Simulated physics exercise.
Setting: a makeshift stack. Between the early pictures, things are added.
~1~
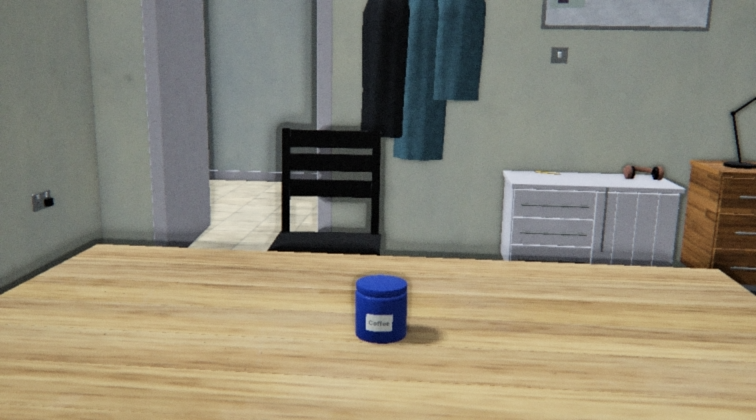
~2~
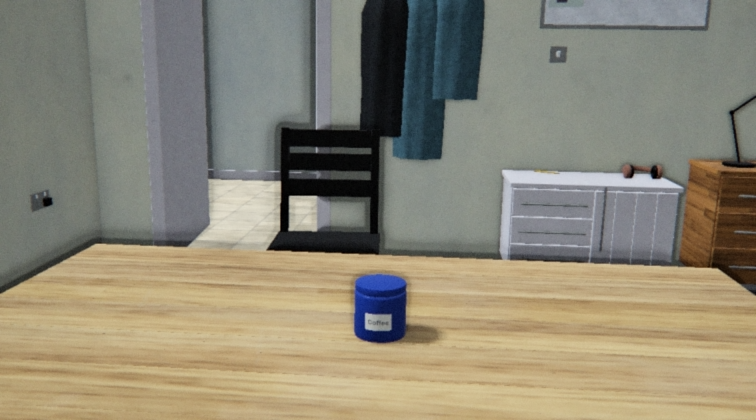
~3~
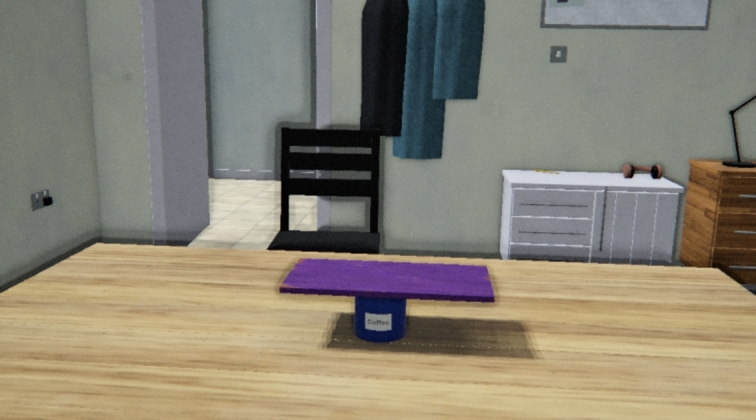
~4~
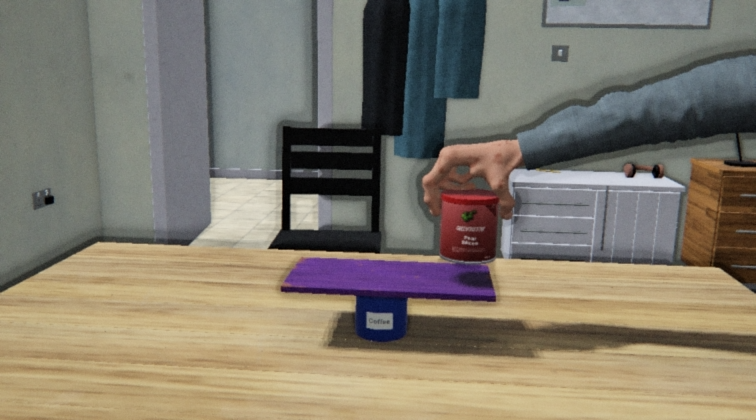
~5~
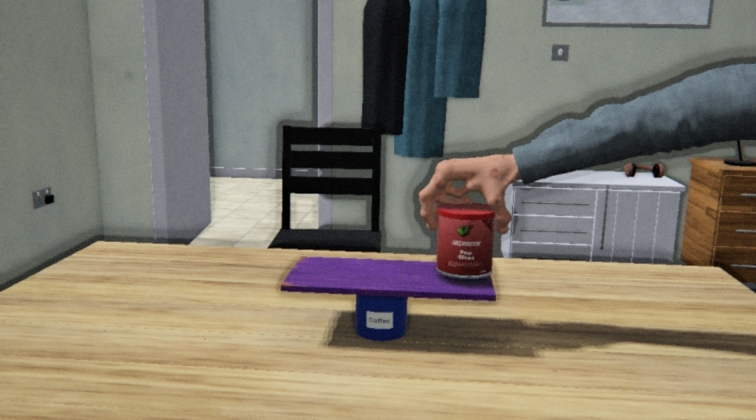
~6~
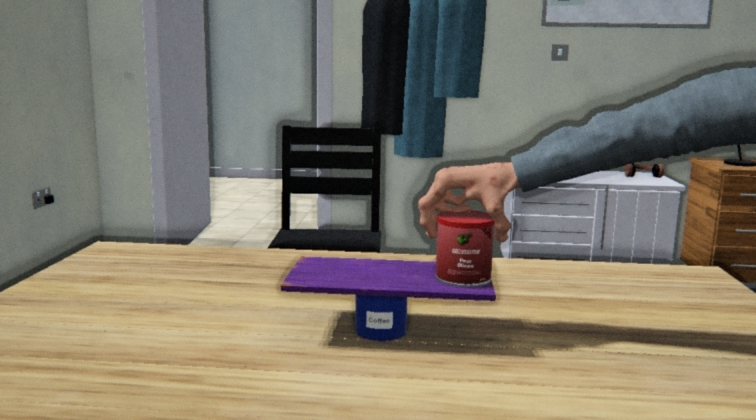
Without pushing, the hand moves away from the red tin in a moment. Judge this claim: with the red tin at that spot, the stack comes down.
The claim is right.
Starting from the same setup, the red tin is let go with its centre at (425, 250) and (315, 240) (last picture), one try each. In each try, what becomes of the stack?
Try one, the stack collapses; try two, it collapses.
Then, 0.40 s after the last picture, red tin now fallen; purple board tipped 43° from how it was.
Then, 0.80 s after the last picture, purple board tipped 25° from how it was.
By the end, fallen, purple board and red tin; blue jar in place. The stack loses its balance.
